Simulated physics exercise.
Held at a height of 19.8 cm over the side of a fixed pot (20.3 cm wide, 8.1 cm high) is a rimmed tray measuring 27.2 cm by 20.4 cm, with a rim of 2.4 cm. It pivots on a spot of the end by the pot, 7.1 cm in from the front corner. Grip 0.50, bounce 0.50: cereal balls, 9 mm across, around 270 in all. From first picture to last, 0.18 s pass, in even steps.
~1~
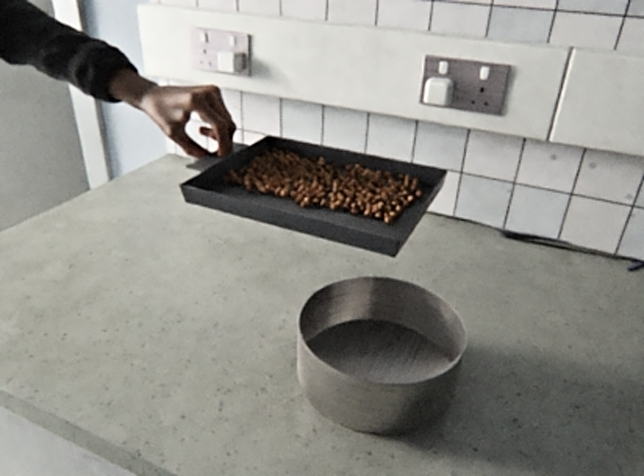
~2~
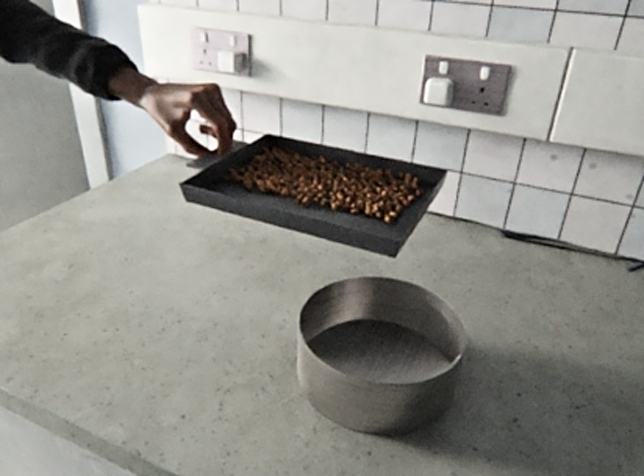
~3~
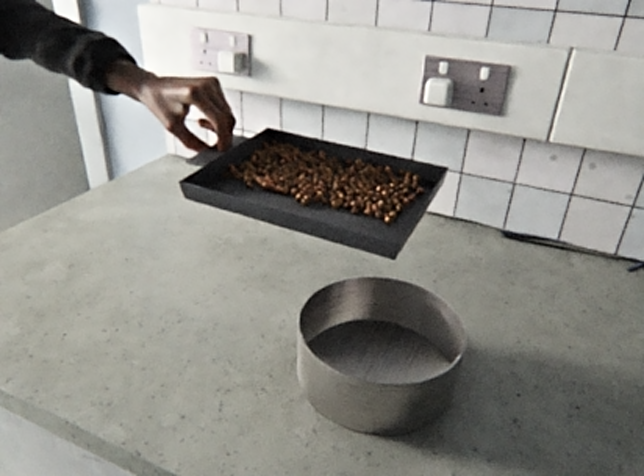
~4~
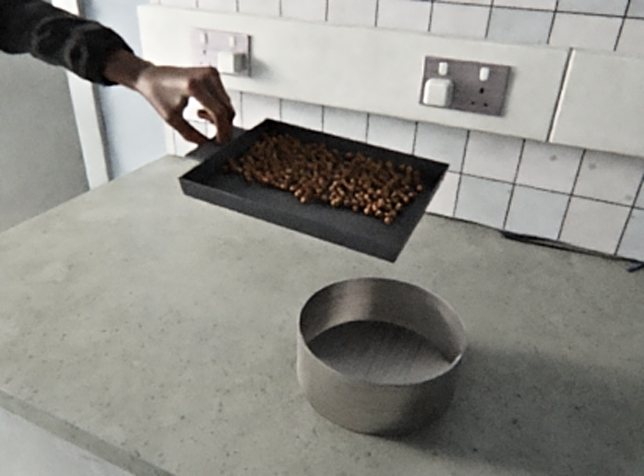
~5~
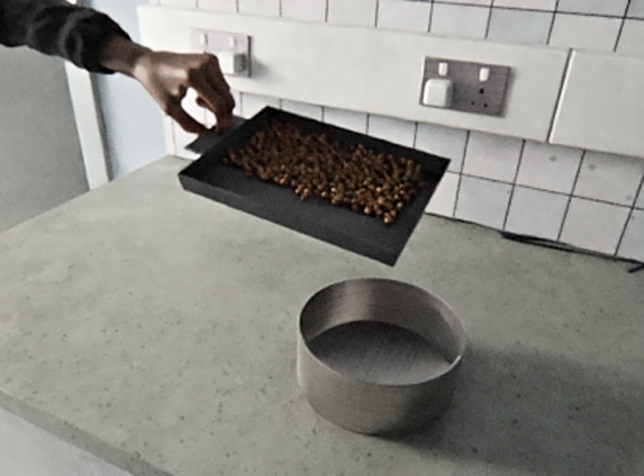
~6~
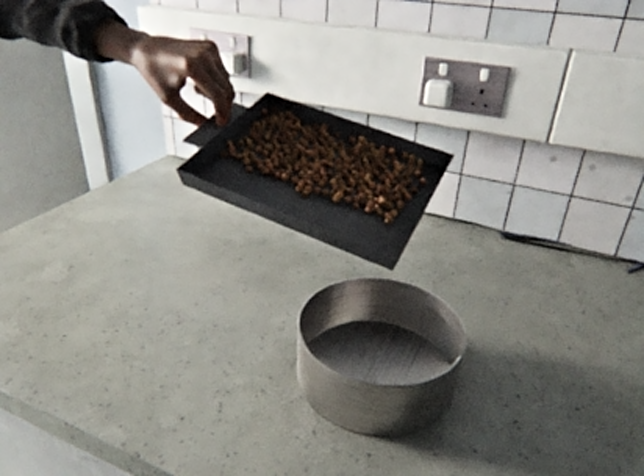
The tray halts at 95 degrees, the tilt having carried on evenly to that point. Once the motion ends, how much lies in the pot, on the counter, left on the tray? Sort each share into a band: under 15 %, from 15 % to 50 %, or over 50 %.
Pot: Over 50 %; counter: Under 15 %; tray: Under 15 %.
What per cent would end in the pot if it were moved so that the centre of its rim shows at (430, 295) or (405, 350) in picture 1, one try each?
Around 5 per cent, then around 95 per cent.
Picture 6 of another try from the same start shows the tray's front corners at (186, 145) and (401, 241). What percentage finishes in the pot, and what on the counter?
The pot gets 45 and the counter 55.
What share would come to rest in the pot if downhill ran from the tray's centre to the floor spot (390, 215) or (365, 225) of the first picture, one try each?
Some 35 and 85 per cent.
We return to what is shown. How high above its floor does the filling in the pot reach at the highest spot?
It reaches roughly 2.5 cm.
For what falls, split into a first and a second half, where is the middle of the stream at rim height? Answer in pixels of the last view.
First near (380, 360), then at (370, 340).
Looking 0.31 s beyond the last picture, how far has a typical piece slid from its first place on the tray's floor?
8 cm.
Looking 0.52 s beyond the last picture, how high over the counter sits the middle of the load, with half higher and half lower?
Around 18 cm up.
Then, 0.31 s after the last picture, tilt 55 degrees; the tray holds 100 %, the pot 0 %.
Then, 0.52 s after the last picture, tilt 81 degrees; the tray holds 75 %, the pot 5 %.
Then, 0.84 s after the last picture, tilt 95 degrees; the tray holds 15 %, the pot 75 %.
In the end, pot 95 %, counter 5 %, tray 0 %.
